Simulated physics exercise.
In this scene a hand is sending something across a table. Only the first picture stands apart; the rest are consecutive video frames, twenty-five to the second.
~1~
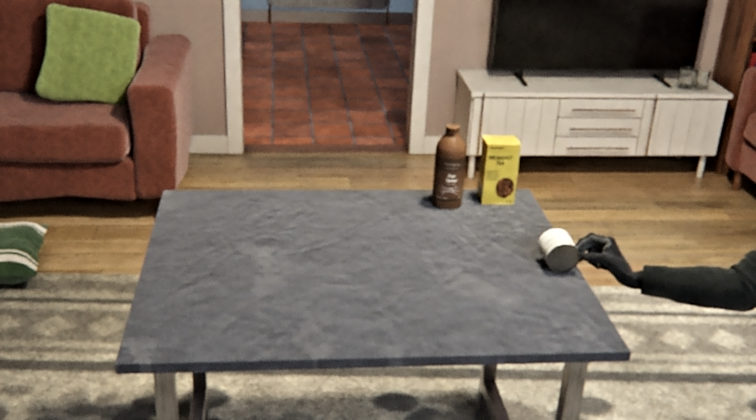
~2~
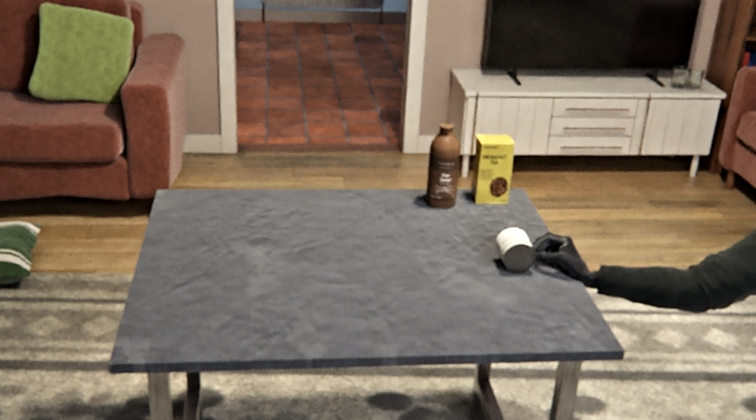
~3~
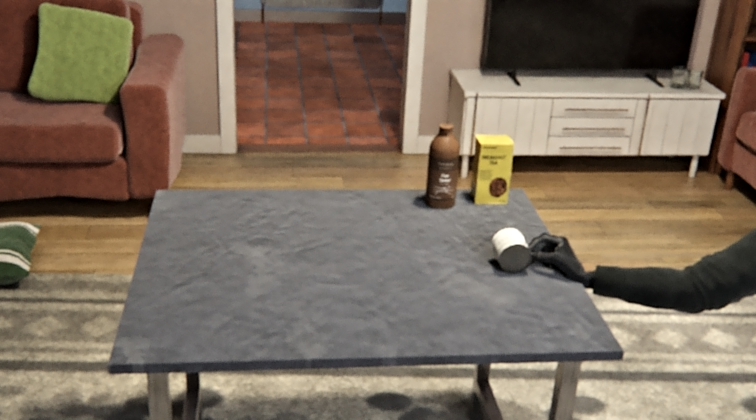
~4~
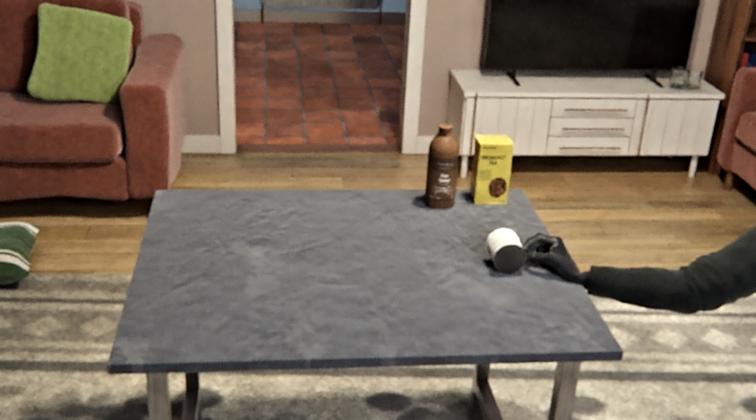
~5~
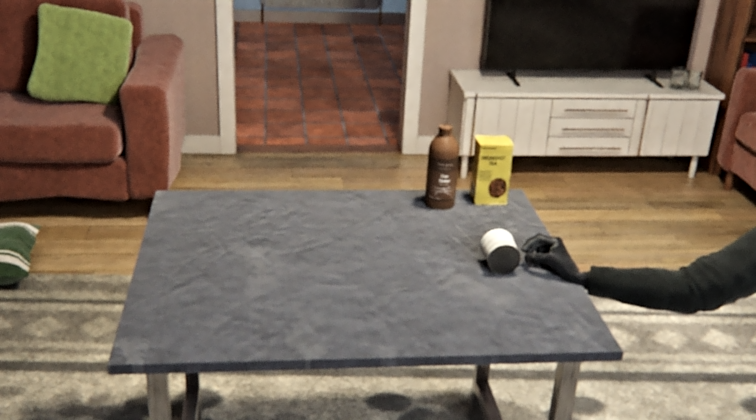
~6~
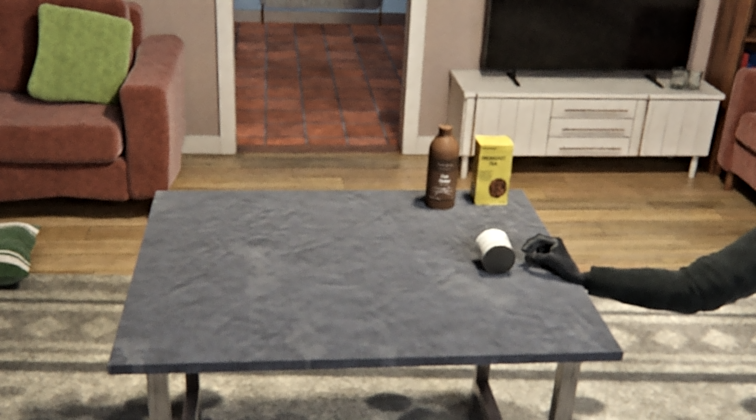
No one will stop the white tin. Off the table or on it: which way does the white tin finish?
On it.
Then, 0.20 s later than the last frame, white tin moved about its own width near (473, 252).
Then, 0.40 s later than the last frame, white tin moved about its own width near (457, 252).
When it is over, moved from the start, white tin. End places, in pixels of the last picture, white tin near (445, 253).
